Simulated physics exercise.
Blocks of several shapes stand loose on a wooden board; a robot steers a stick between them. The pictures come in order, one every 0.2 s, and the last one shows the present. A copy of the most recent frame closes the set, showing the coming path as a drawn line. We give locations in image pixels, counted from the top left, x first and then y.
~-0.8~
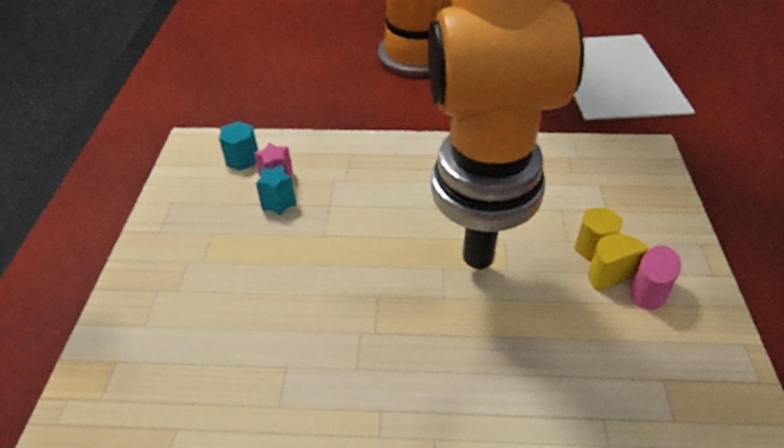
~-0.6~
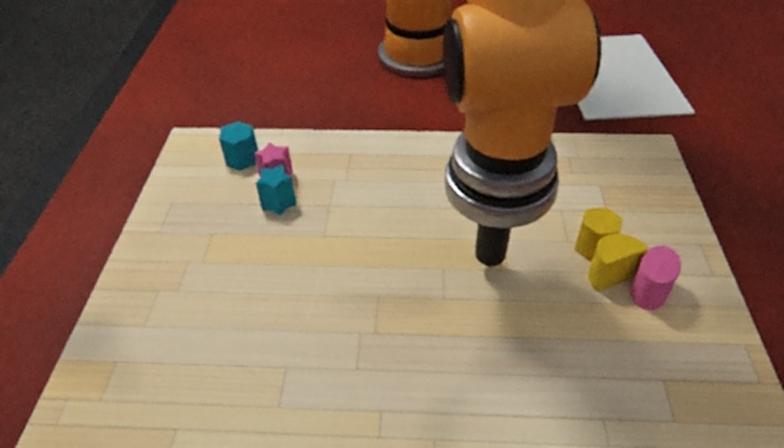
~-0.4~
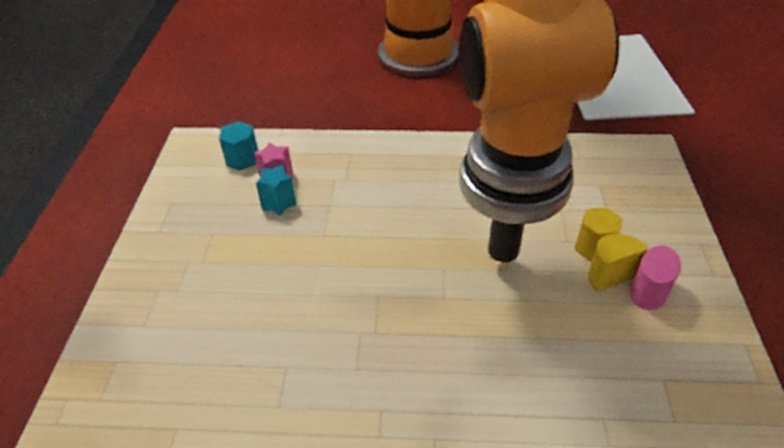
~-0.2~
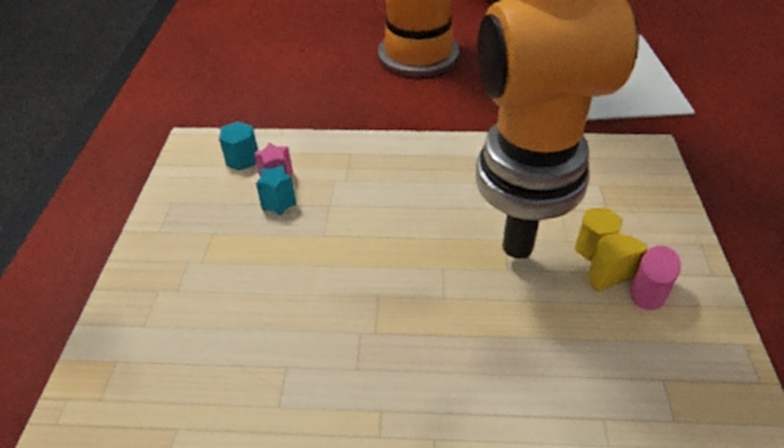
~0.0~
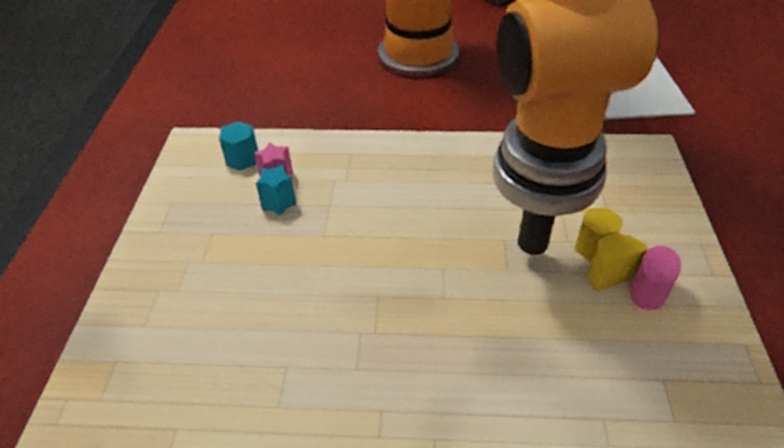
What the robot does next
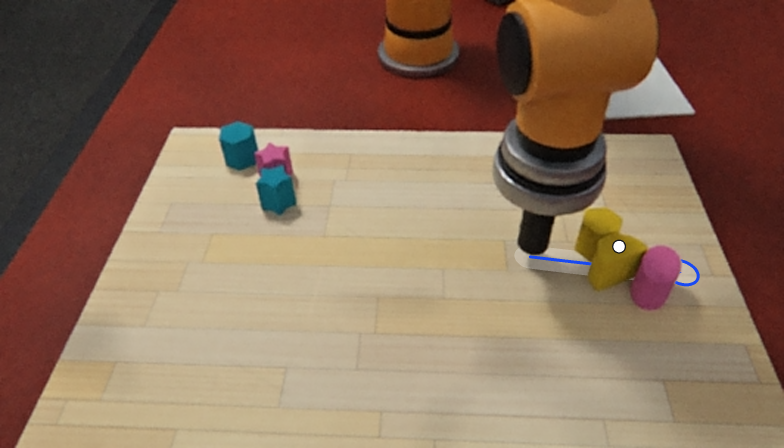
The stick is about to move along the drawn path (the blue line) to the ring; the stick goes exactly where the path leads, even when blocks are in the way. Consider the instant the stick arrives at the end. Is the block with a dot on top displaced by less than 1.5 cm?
That would be a no.
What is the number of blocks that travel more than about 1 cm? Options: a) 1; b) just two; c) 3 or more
Answer: C.
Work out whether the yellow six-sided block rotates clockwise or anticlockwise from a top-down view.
Spin direction: Counter-clockwise.
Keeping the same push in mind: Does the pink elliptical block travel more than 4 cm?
Yes, it checks out.
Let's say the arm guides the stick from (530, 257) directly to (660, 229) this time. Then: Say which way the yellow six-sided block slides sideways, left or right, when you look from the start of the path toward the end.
The right.
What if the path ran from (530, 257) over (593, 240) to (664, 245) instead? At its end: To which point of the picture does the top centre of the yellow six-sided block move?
Final place: (706, 237).
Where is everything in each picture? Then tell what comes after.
In the first picture, stick's lower end at (478, 259); yellow six-sided block at (603, 220); yellow D-shaped block at (619, 247); pink elliptical block at (662, 263).
In the second picture, stick at (490, 256); blocks still.
In the third picture, stick at (503, 253); blocks still.
In the fourth picture, stick at (517, 249); blocks still.
In the fifth picture, stick at (533, 245); yellow six-sided block at (603, 220); yellow D-shaped block at (619, 247); pink elliptical block at (662, 263).
Drawn move, straight from (530, 257) to (681, 272); the dot is on the yellow D-shaped block.
On the path given first. One third of the way, stick at (585, 251); yellow six-sided block at (610, 218); yellow D-shaped block at (625, 248).
Two thirds of the way, stick at (636, 256); yellow six-sided block at (622, 214), turned 40° anticlockwise; yellow D-shaped block at (678, 256); pink elliptical block at (704, 279), turned 60° clockwise.
At the end, stick at (687, 261); yellow six-sided block at (622, 214), turned 40° anticlockwise; yellow D-shaped block at (725, 270), turned 45° clockwise; pink elliptical block at (730, 296), turned 95° clockwise.
